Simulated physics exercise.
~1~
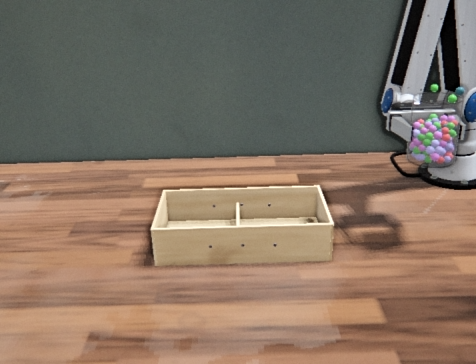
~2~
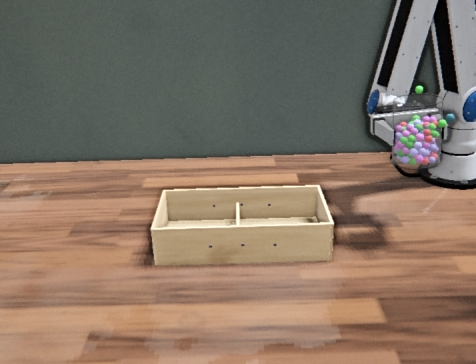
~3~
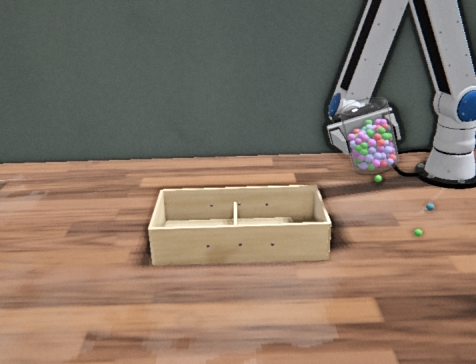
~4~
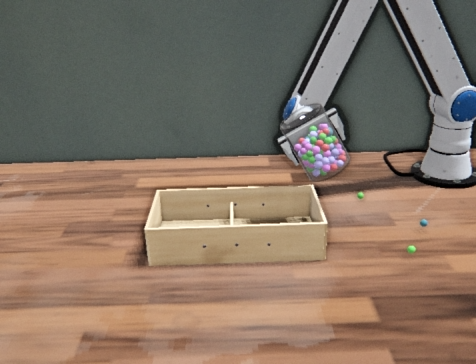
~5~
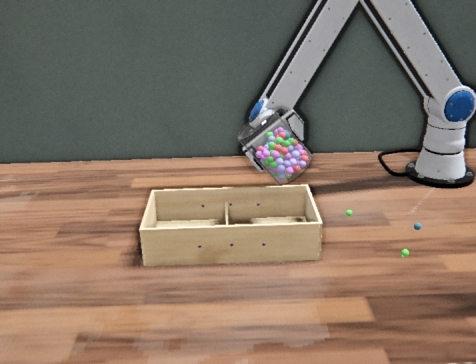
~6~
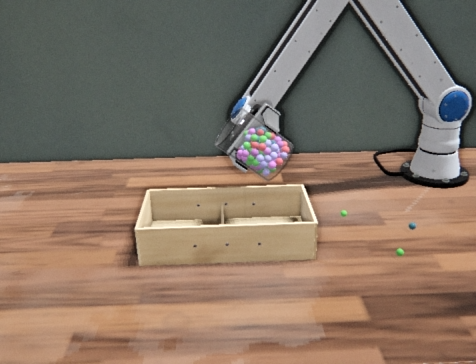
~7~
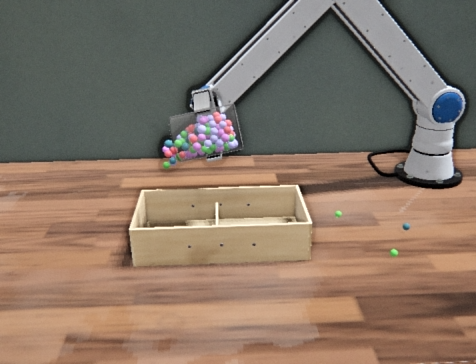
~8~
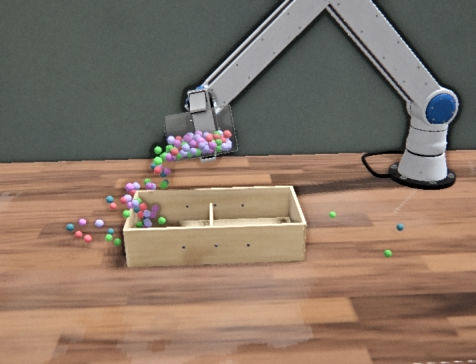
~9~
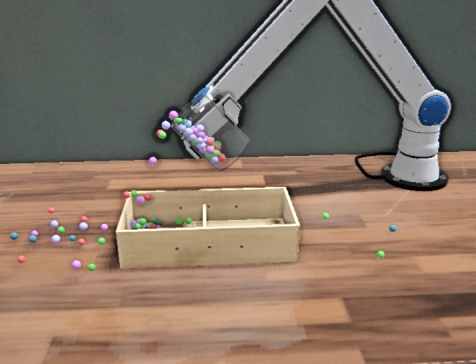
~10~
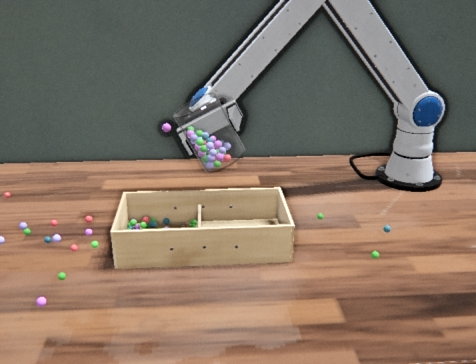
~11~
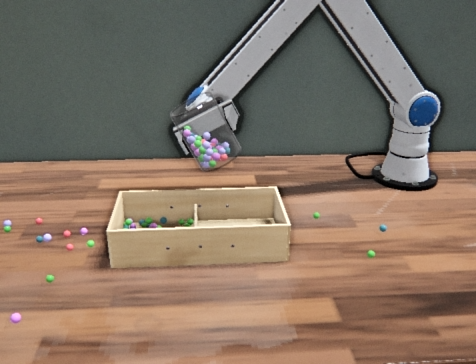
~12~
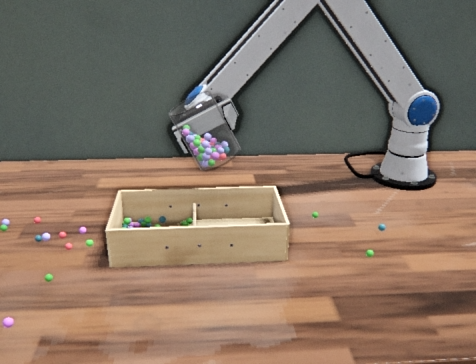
We see a robot arm carry a clear beaker of colourful round sweets left over a divided wooden box, dropping a few, then tip it so some land in the left part and others scatter across the table, before tilting back with many still inside.
